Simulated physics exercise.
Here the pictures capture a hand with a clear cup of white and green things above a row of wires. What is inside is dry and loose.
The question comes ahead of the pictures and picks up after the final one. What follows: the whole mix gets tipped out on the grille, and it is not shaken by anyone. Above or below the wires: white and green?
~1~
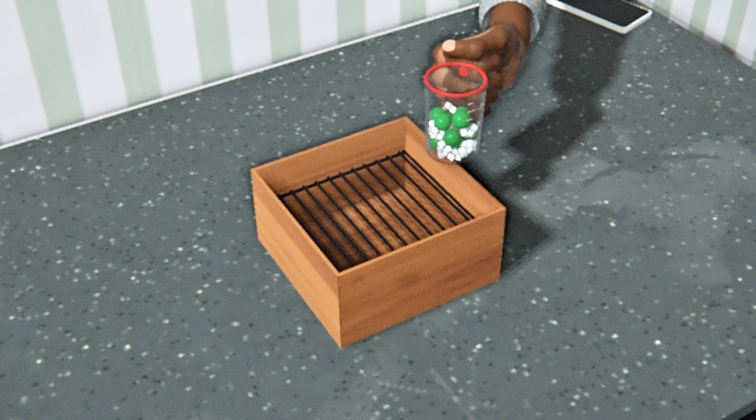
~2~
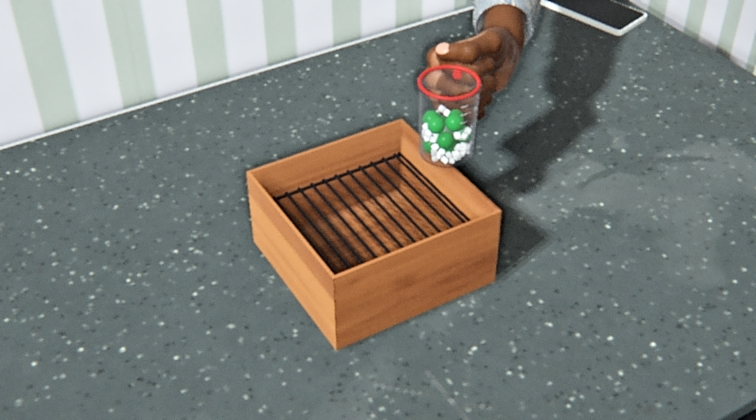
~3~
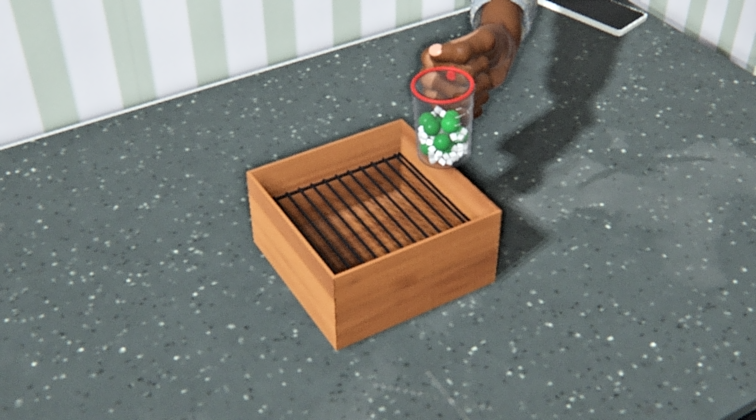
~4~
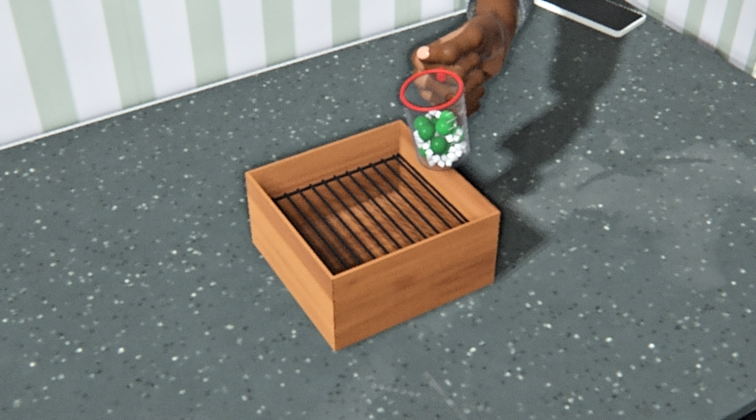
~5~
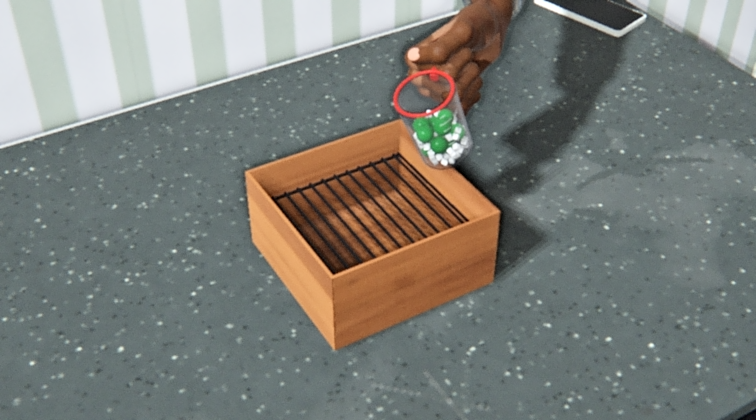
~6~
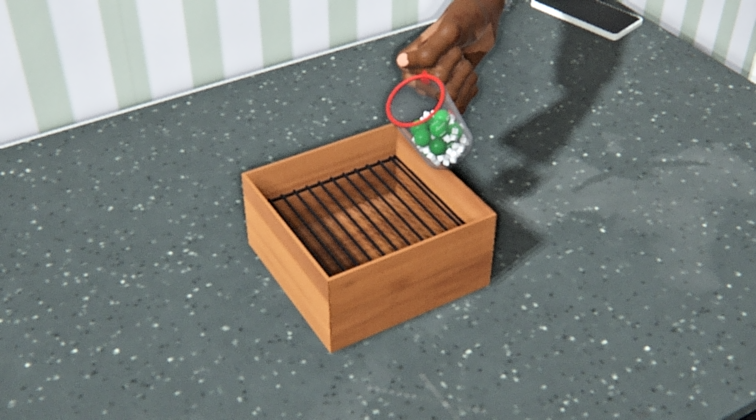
Once poured, the white ones fall out below and the green ones are stopped by the grid.
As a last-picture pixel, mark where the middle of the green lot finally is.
Its middle comes to rest at about (365, 200) in the final picture.
Then, 0.42 s past the last view, white ones, all in the cup; green ones, all in the cup.
Then, 0.86 s past the last view, white ones, all in the cup; green ones, all in the cup.
Then, 1.39 s past the last view, white ones, a stray few in the cup, about half on or over the wires, about half under the rack; green ones, all on or over the wires.
Finally, white ones, all under the rack; green ones, all on the wires, none under the rack.
